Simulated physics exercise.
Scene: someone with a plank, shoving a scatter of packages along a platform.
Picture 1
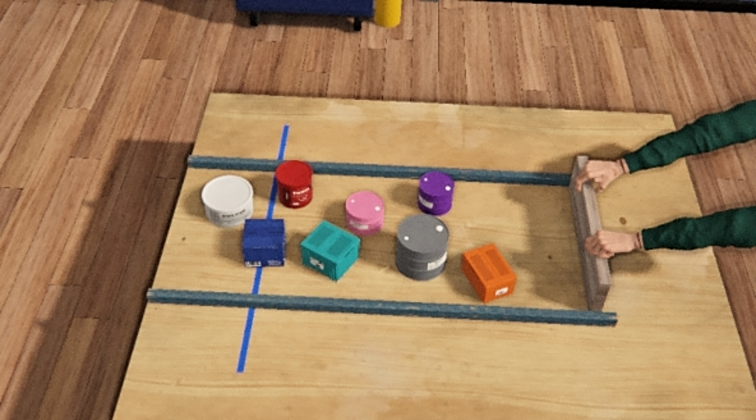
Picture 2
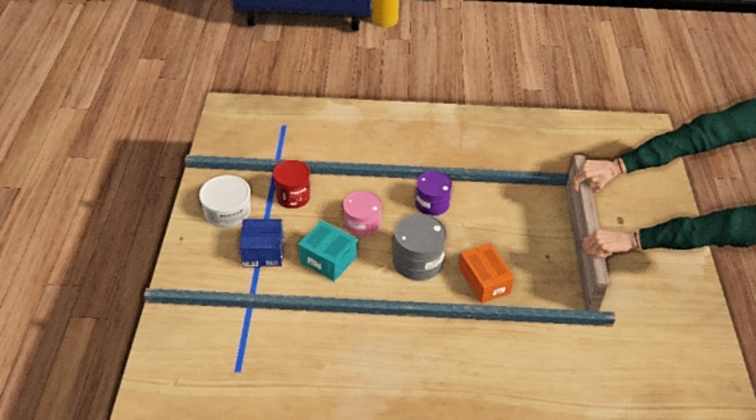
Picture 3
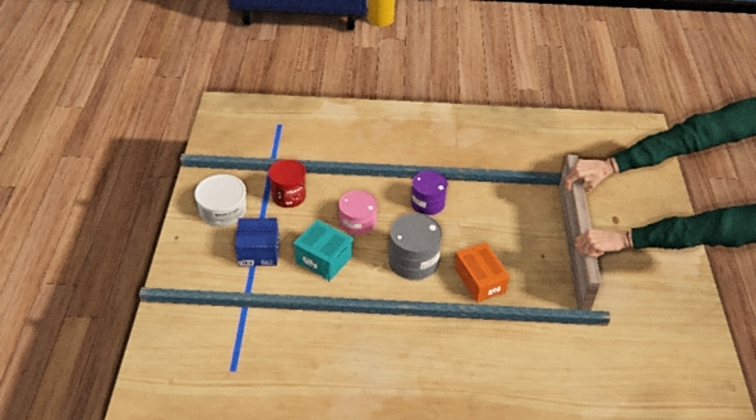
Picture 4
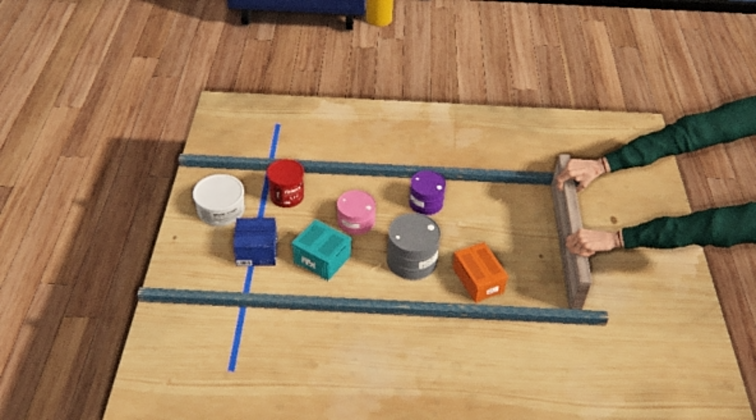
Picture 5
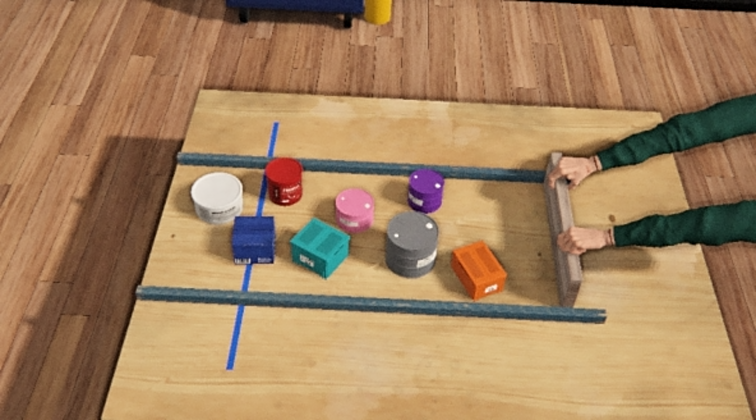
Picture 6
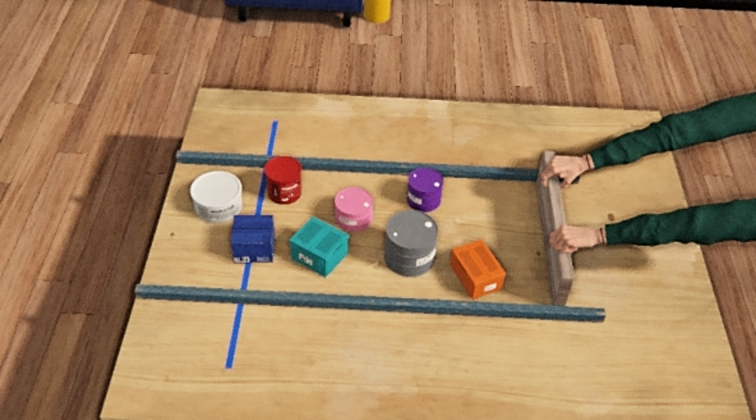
We see two green-sleeved hands gripping a plank at the right of a wooden platform, easing it slightly left between two rails, while the scattered colourful containers ahead, some near a blue line, stay untouched and basically still.
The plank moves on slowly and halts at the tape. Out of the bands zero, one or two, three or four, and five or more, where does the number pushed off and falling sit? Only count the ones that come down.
It sits at one or two.
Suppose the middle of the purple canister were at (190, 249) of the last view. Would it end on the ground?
The purple canister is lost.
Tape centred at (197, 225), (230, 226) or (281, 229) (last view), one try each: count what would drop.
Going through each try, you'd get 5, 3 and 1.
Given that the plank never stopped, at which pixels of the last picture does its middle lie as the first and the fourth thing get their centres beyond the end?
At the first moment about (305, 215), at the next about (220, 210).
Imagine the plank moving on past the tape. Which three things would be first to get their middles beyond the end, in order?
Sequence: The blue box, the turquoise tote, the white pail.
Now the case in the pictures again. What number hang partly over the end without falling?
2 overhanging.
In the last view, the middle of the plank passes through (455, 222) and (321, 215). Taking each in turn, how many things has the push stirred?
At the one place 2, at the other 7.
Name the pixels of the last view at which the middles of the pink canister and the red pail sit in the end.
The pink canister stops around (239, 204); the red pail around (210, 180).
A little later, none off yet; white pail at rest near (217, 197); blue box at rest near (253, 239); red pail at rest near (284, 181).
Next, none off yet; white pail at rest near (217, 197); blue box shifted about its own width near (204, 243); red pail at rest near (284, 181).
When it is over, the number that fall off is one or two; down, blue box.
